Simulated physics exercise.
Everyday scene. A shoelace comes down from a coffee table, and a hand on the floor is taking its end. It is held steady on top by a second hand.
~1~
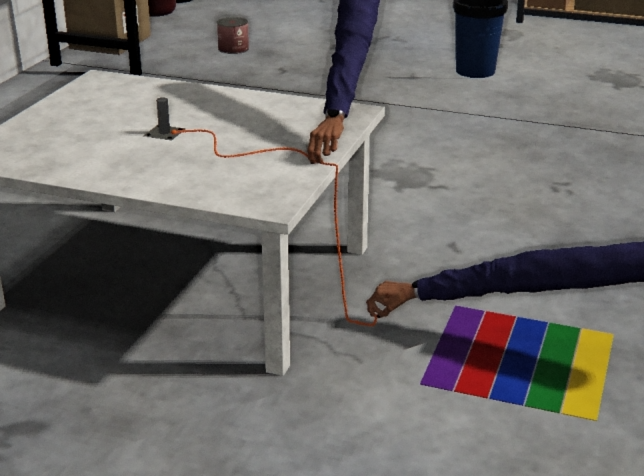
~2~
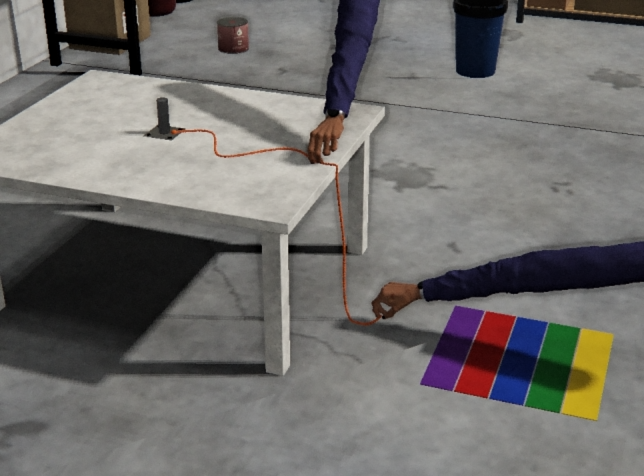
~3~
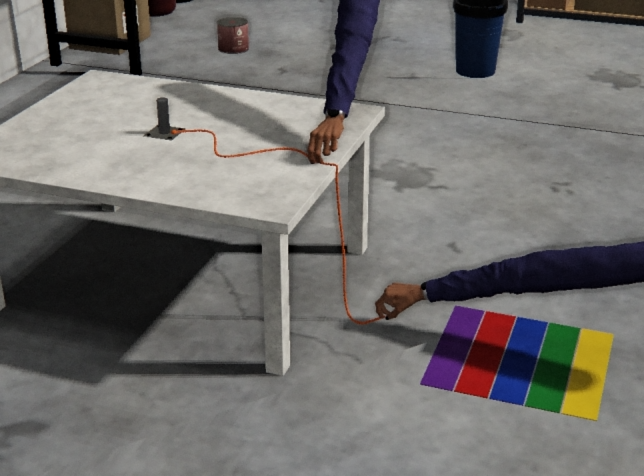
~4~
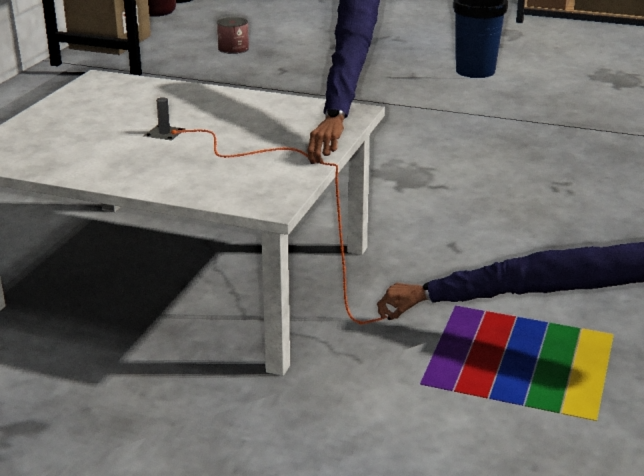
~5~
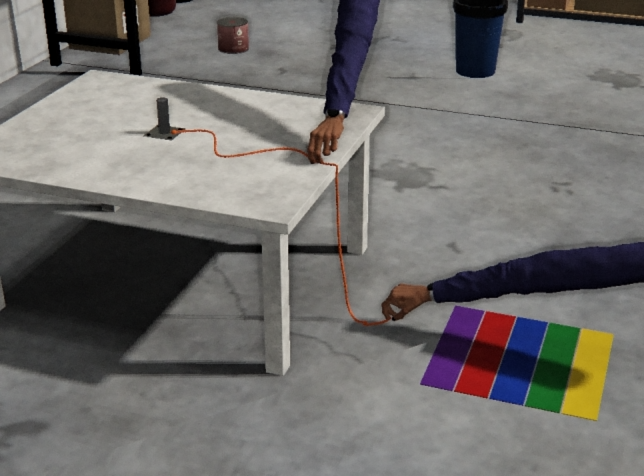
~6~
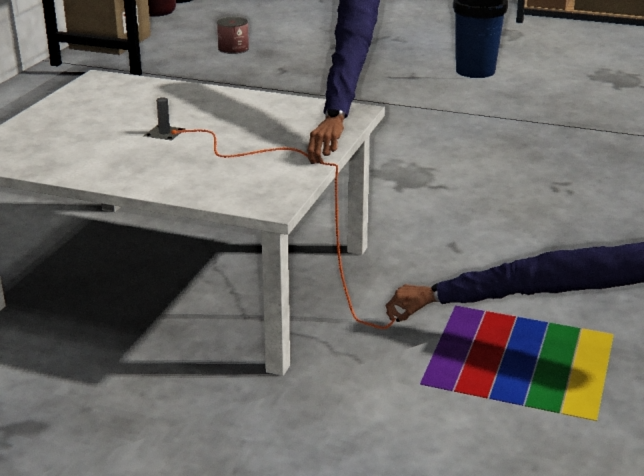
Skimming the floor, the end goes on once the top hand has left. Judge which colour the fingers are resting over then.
The green strip.
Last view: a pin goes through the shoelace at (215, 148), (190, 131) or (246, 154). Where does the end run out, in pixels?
The three spots are (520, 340), (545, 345) and (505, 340), in that order.
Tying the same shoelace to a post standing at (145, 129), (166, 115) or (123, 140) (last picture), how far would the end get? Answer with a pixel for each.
First (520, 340), then (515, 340), and last (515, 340).
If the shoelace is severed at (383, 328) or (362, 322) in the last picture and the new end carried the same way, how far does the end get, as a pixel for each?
Near (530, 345) and (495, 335).
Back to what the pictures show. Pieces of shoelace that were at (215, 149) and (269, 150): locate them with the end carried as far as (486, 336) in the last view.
Approx. (244, 148); approx. (307, 160).
A little later, end near (486, 336); over red.
Next, end near (528, 343); over blue.
When it is tight, end near (553, 348); over green. The green one.
